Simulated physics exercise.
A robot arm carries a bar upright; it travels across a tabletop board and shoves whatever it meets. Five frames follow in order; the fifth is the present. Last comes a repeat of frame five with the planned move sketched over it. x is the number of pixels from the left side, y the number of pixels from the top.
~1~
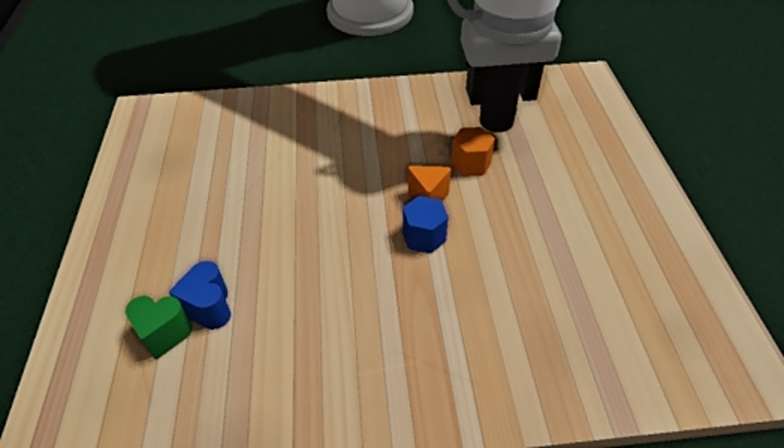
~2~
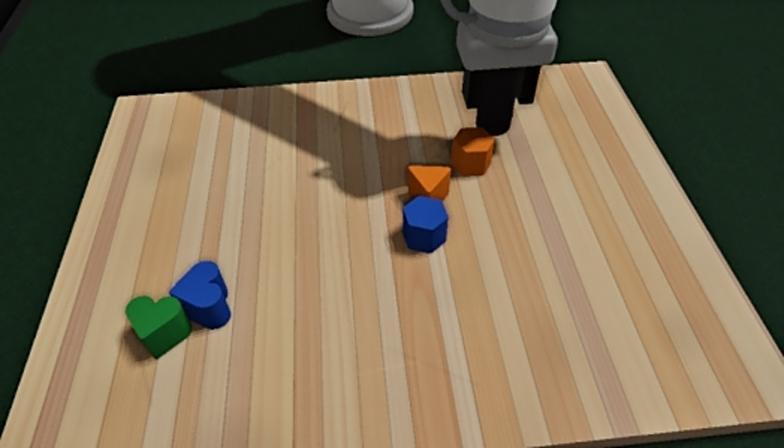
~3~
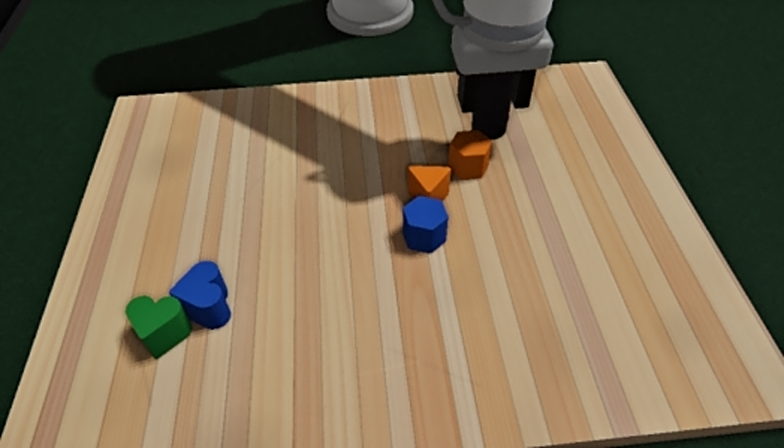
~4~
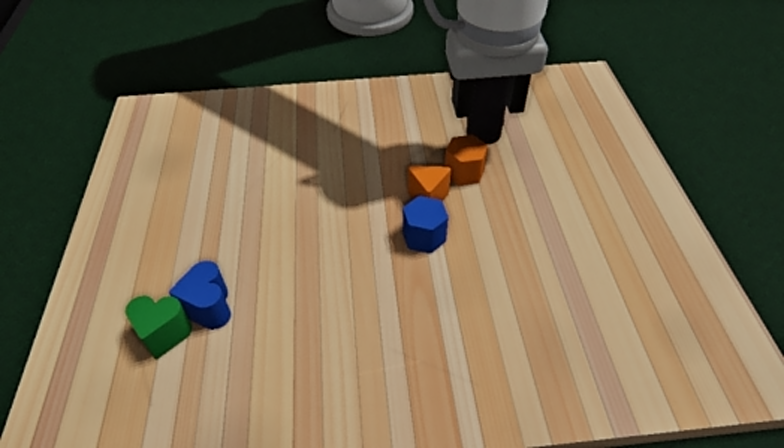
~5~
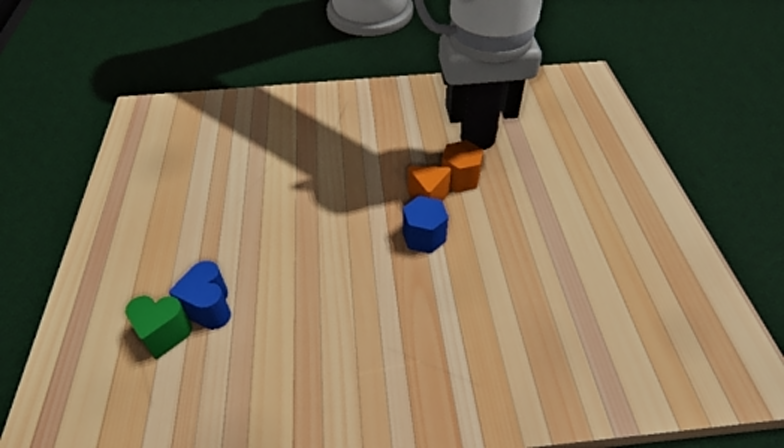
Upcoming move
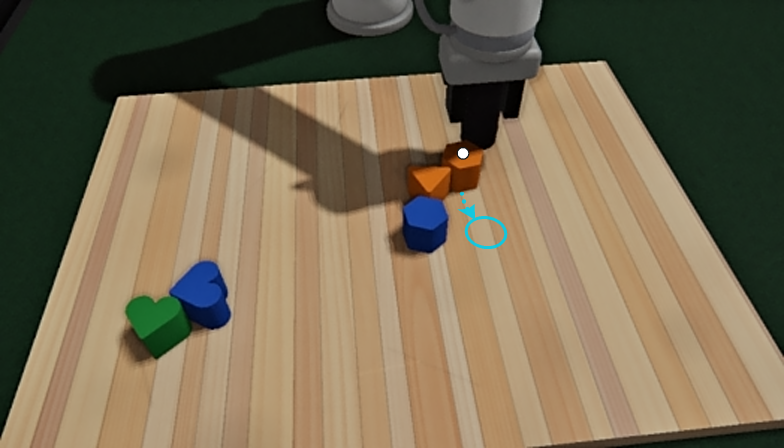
A robot arm with a dark, blunt tip reaches down at the far edge of a striped wooden board on a dark green surface, seen from above at an angle by a still camera. An orange hexagonal block, an orange triangular piece and a blue hexagonal block sit near the upper middle, with green and blue heart-shaped blocks at lower left. The tip slides slightly left and nearer, pushing the orange hexagonal block a short way toward the triangular piece, while the others stay still.
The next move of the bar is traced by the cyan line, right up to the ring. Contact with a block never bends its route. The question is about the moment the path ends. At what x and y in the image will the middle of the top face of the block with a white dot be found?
It comes to (465, 234).
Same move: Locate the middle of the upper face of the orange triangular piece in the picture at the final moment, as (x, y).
The point I'd pick in the picture is (419, 190).
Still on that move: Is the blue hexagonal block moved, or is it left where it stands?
At the end of the path, it will have moved.
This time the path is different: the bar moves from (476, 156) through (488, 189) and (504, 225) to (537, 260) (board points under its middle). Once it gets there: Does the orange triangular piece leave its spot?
Answer: Yes.
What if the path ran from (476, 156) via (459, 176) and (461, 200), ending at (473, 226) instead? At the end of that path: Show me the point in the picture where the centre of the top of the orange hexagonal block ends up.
In the picture, that point is around (462, 231).
Path on the board, from (476, 156) via (463, 179) and (466, 206), ending at (486, 232); the dot is on the orange hexagonal block.
The first path, step by step. One third of the way, bar (464, 163); orange triangular piece (426, 187), turned 70° clockwise; orange hexagonal block (458, 180), turned 30° anticlockwise.
Two thirds of the way, bar (468, 190); blue hexagonal block (418, 220); orange triangular piece (419, 190), turned 80° clockwise; orange hexagonal block (459, 209), turned 20° anticlockwise.
At the end, bar (489, 216); blue hexagonal block (418, 220); orange triangular piece (419, 190), turned 80° clockwise; orange hexagonal block (465, 234), turned 20° clockwise.
